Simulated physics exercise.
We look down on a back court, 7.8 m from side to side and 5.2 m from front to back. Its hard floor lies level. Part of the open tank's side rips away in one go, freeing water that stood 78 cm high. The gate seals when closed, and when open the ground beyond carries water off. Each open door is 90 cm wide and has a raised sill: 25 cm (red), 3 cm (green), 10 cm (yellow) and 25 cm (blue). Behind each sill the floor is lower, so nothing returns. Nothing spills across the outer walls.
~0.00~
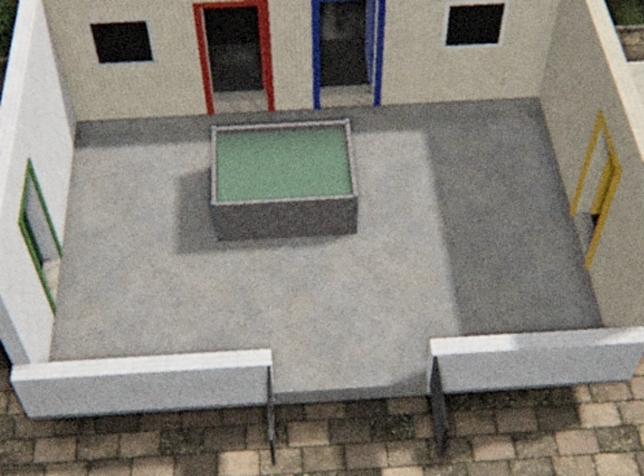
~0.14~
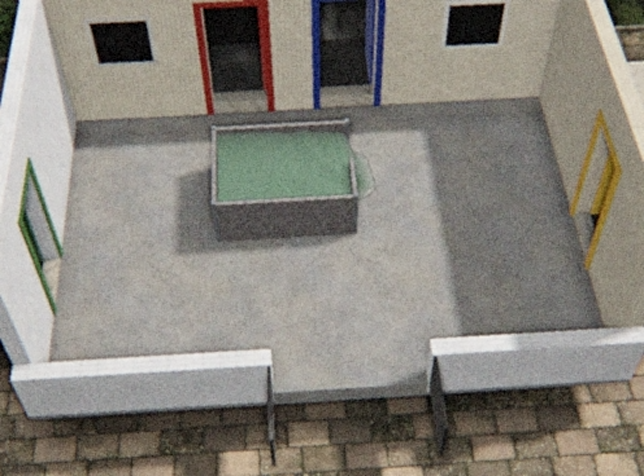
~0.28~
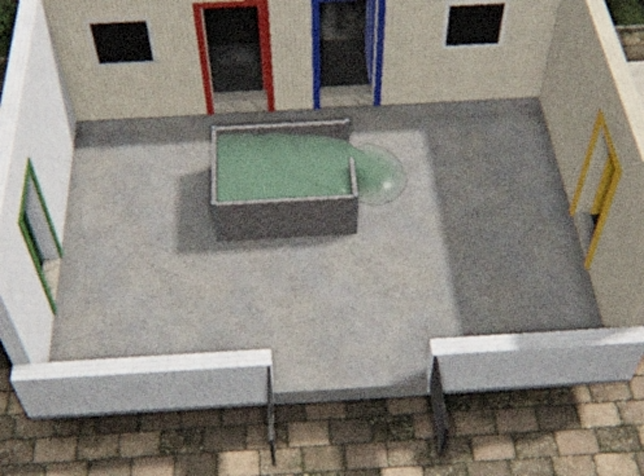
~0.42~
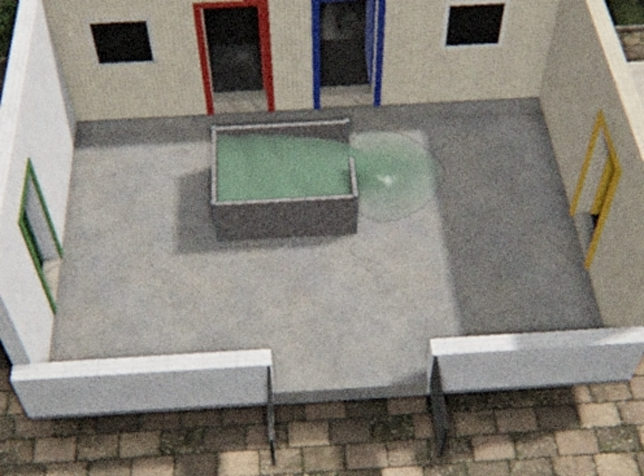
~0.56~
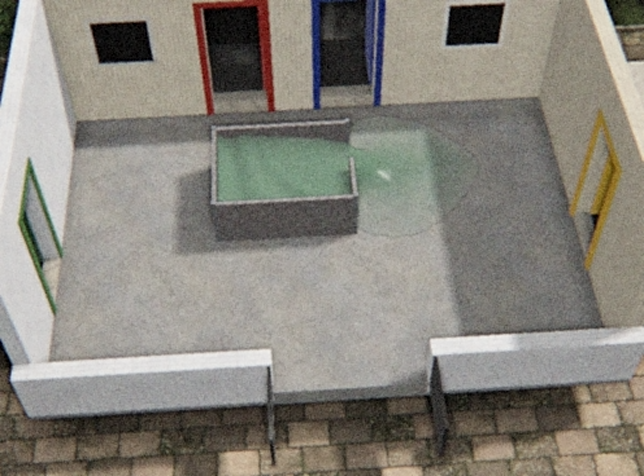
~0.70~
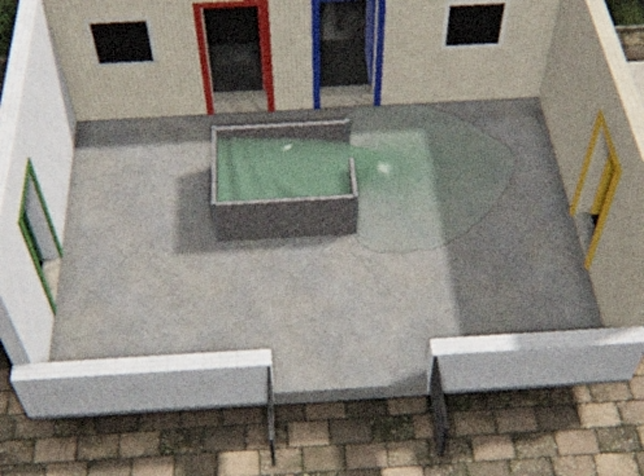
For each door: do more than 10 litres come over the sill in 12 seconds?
Door by door: At the red door it does not reach the limit; at the green door it passes the limit; at the yellow door it goes over the limit; at the blue door it does not reach the limit.
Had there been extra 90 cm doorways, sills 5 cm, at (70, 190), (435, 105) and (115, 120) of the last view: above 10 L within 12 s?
In that order: Below, over, not over.
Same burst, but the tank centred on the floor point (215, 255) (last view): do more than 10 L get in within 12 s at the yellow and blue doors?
Then: Yellow past it, blue not over.
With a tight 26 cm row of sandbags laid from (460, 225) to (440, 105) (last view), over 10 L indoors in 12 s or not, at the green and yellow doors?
Against that limit: Green not over, yellow not over.
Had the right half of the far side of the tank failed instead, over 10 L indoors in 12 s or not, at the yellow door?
Against that limit: Yellow not over.
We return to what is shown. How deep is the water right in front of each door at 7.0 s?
In cm: Red 2, green 0, yellow 9, blue 6.
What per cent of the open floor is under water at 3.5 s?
Some 35 per cent of it.
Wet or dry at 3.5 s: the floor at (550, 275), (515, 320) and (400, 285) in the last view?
In turn: Under water, under water, not reached.
After 1.4 s water covers 25 % of the floor and is deepest (44 cm) near (538, 100); red door not reached, green door not reached, yellow door 9 cm at the sill, 0 L in, blue door 5 cm at the sill, 0 L in.
After 2.2 s water covers 30 % of the floor and is deepest (41 cm) near (508, 110); red door not reached, green door not reached, yellow door 19 cm at the sill, 10 L in, blue door 3 cm at the sill, 0 L in.
After 3.5 s water covers 35 % of the floor and is deepest (25 cm) near (354, 175); red door not reached, green door not reached, yellow door 14 cm at the sill, 34 L in, blue door 3 cm at the sill, 0 L in.
After 7.0 s water covers 75 % of the floor and is deepest (16 cm) near (597, 357); red door 2 cm at the sill, 0 L in, green door not reached, yellow door 9 cm at the sill, 44 L in, blue door 6 cm at the sill, 0 L in.
After 12.0 s water covers 95 % of the floor and is deepest (11 cm) near (46, 391); red door 3 cm at the sill, 0 L in, green door 8 cm at the sill, 39 L in, yellow door 7 cm at the sill, 44 L in, blue door 3 cm at the sill, 0 L in.
